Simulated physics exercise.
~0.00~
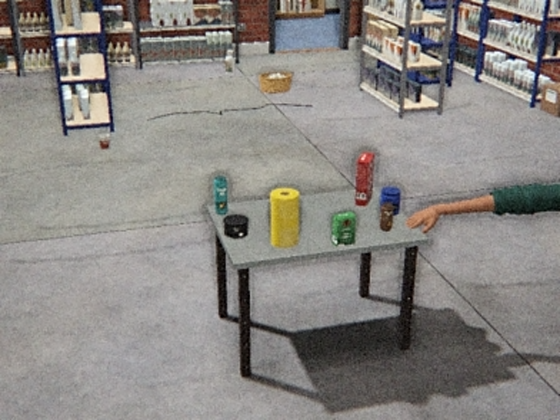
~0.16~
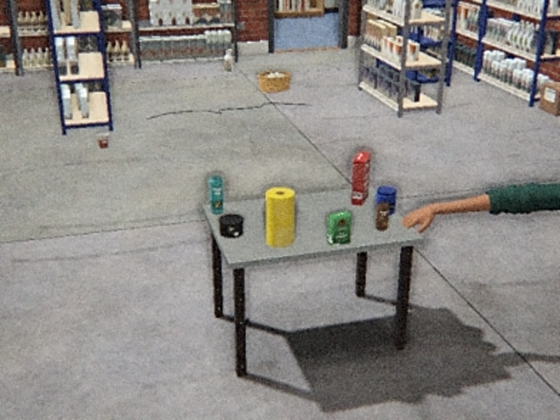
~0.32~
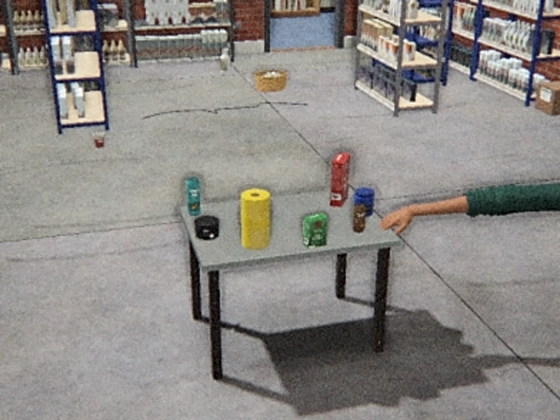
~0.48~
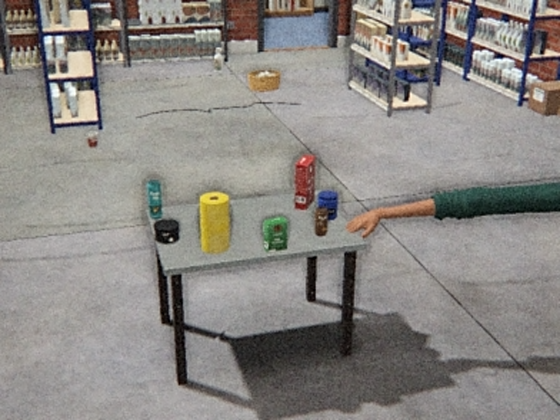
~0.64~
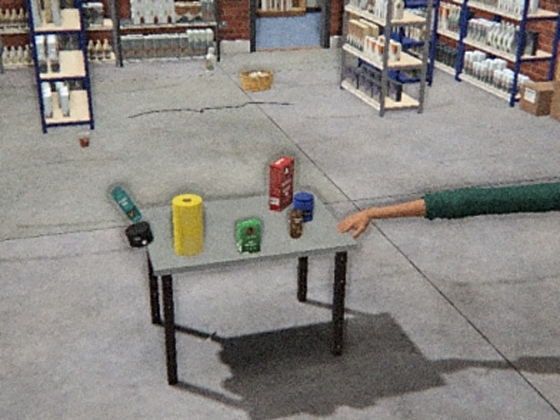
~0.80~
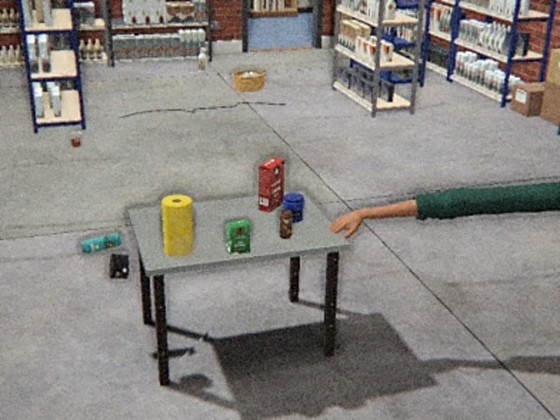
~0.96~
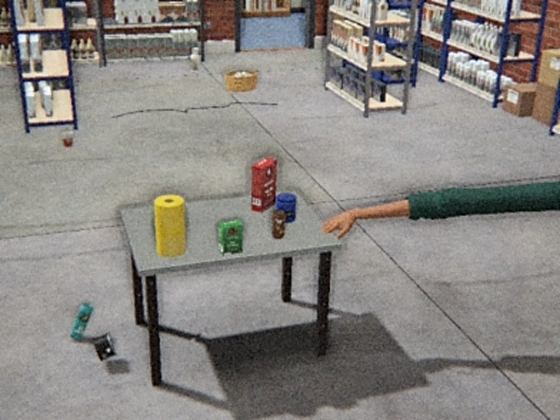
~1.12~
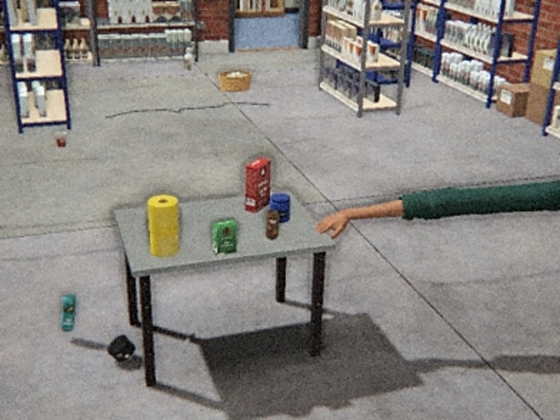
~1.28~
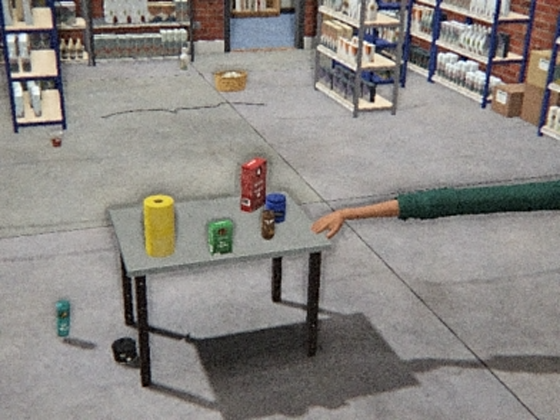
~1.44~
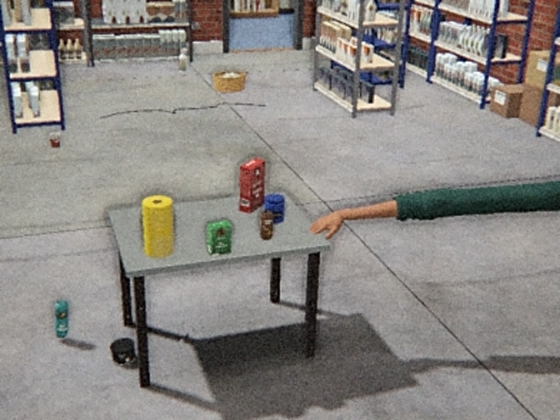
A light grey work table on dark legs, seen from above at an angle, stands on the concrete floor of a storeroom with shelves behind, and a green-sleeved arm reaches to its right edge. It holds a turquoise can and black tub at the left, a yellow roll, a green packet, and a red packet, blue jar and brown can at the right. The table slides left with the hand, then slows. The turquoise can leans over the left edge, and it and the black tub drop to the floor. Both come to rest there, while the other five things stay standing on the table.
